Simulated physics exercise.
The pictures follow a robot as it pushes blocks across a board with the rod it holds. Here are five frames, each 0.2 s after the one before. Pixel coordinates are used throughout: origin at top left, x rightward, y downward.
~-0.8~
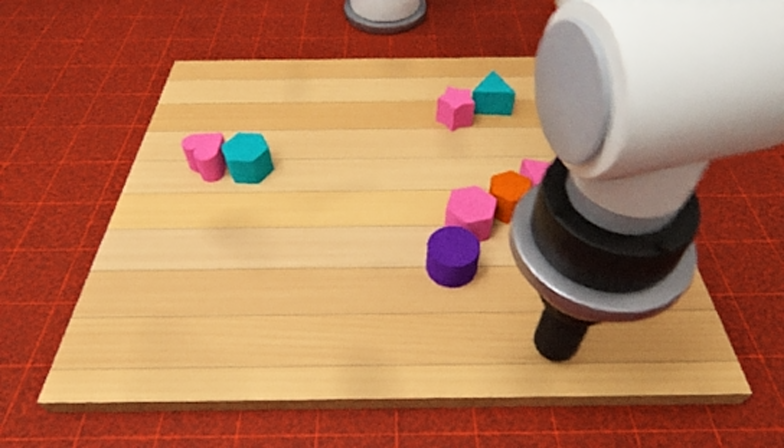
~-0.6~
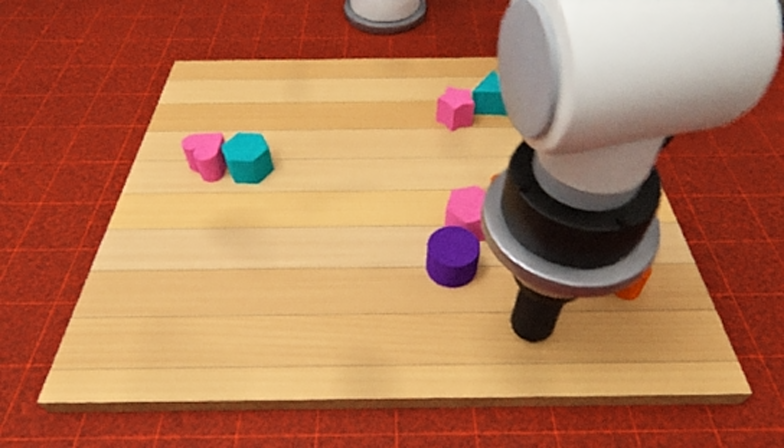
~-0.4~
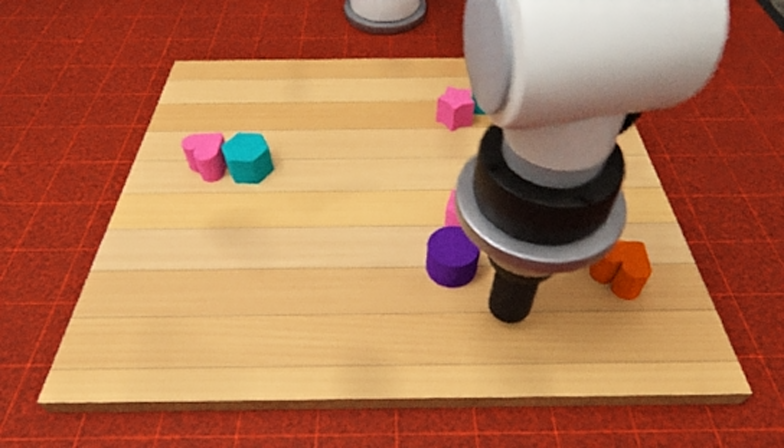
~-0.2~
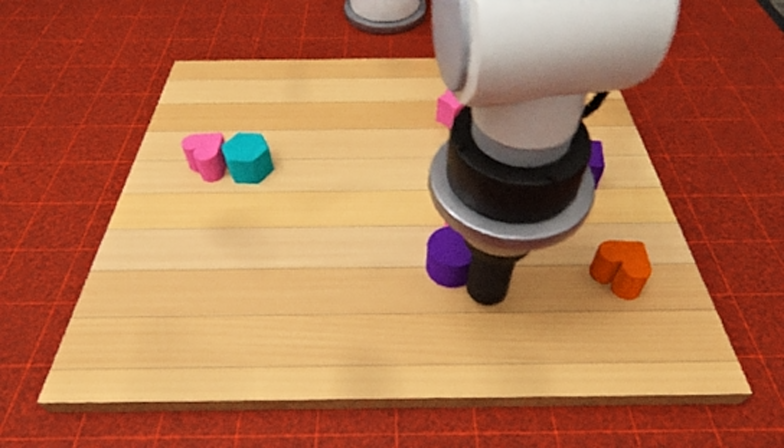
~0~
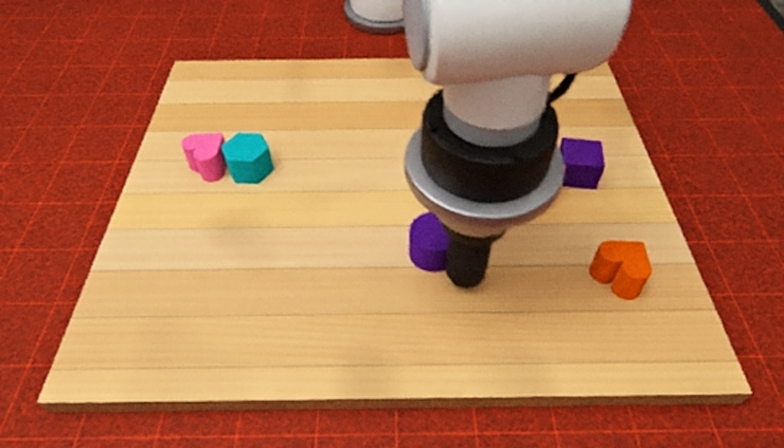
Robot arm moving its black rod up and left across a wooden board of coloured blocks, nudging the purple round block.
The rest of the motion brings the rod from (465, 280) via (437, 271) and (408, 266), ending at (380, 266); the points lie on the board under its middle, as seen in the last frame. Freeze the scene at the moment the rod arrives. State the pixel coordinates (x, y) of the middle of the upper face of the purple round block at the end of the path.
My prediction: (402, 209).
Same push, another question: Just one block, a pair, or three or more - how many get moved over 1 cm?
My prediction: One block.
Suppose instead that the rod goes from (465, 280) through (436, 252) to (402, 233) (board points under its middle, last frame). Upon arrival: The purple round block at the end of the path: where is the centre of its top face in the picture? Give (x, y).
I'd say the purple round block ends with its top centre at (377, 185).
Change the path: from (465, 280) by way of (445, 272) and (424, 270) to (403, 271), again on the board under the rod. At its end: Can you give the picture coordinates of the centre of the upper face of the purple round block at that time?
Around (408, 213).
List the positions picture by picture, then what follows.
Lower end of the rod at (555, 344), tops of blocks, purple round block at (454, 245), pink six-sided block at (472, 203), in the first frame.
Rod at (531, 325), blocks as before, in the second frame.
Rod at (509, 307), blocks as before, in the third frame.
Rod at (487, 290), blocks as before, in the fourth frame.
Rod at (466, 273), purple round block at (435, 230), pink six-sided block hidden, in the fifth frame.
The first path, step by step. Halfway along, rod at (422, 261); purple round block at (408, 212).
At the end, rod at (379, 260); purple round block at (402, 209); pink six-sided block not moved.
